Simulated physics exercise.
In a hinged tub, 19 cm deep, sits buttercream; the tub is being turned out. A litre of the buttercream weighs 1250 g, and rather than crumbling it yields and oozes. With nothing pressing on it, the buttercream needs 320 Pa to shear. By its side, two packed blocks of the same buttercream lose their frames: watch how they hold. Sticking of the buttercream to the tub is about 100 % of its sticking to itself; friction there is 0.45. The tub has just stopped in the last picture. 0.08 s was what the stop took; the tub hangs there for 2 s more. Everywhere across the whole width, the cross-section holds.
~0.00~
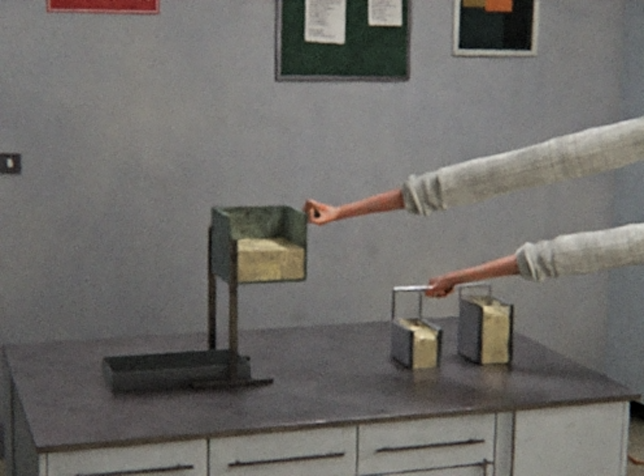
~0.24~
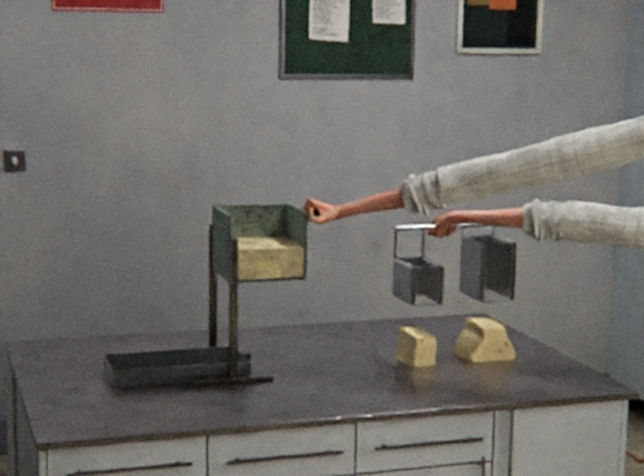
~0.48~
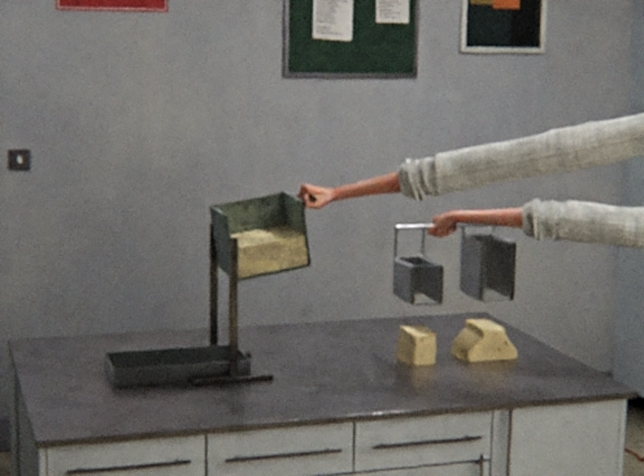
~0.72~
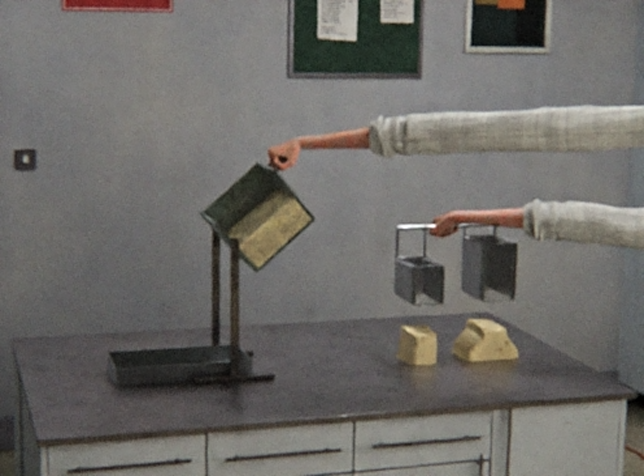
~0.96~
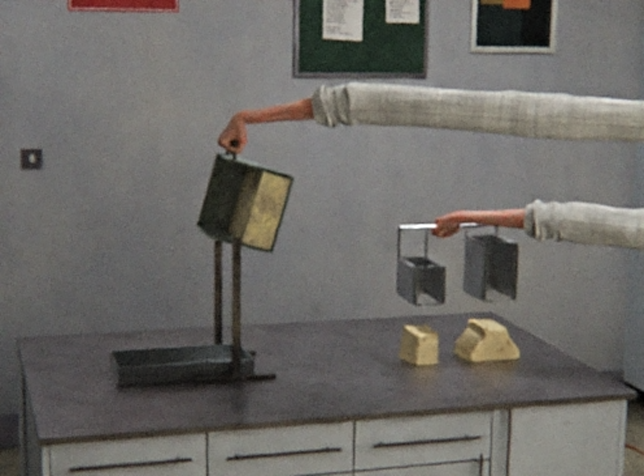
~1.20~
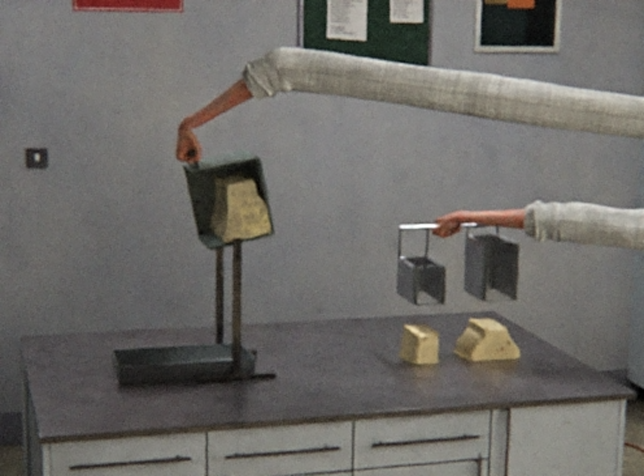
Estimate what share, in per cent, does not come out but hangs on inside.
Some 47 per cent hangs on inside.
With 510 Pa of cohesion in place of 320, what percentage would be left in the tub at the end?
About 100 per cent.
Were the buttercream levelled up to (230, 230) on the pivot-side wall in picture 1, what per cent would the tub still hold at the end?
Then about 30 %.
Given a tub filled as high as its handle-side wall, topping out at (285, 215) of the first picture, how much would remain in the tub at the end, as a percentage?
It would be near 65 %.
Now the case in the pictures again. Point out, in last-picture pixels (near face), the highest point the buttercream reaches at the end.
Somewhere near (251, 219) in the last view.
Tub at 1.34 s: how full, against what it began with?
Around 90 per cent.
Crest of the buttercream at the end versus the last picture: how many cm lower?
Roughly 11 cm.
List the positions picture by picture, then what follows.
The first picture shows handle-side rim at (305, 215), tilt 0 degrees; crest of the buttercream at (302, 248); block heights 9.9 cm, 15 cm (left to right).
The second picture shows handle-side rim at (305, 214), tilt 0 degrees; crest of the buttercream at (301, 247); block heights 9.6 cm, 11 cm (left to right).
The third picture shows handle-side rim at (300, 202), tilt 9 degrees; crest of the buttercream at (301, 236); block heights 9.5 cm, 10 cm (left to right).
The fourth picture shows handle-side rim at (273, 172), tilt 41 degrees; crest of the buttercream at (292, 199); block heights 9.5 cm, 10 cm (left to right).
The fifth picture shows handle-side rim at (231, 162), tilt 74 degrees; crest of the buttercream at (266, 173); block heights 9.5 cm, 10 cm (left to right).
The sixth picture shows handle-side rim at (195, 174), tilt 102 degrees; crest of the buttercream at (252, 181); block heights 9.5 cm, 10 cm (left to right).
After 1.34 s, the tub is at 102 degrees and holds 90 %.
After 1.51 s, the tub is at 102 degrees and holds 52 %.
After 1.68 s, the tub is at 102 degrees and holds 47 %.
After 1.85 s, the tub is at 102 degrees and holds 47 %.
After 3.20 s, the tub is at 102 degrees and holds 47 %.
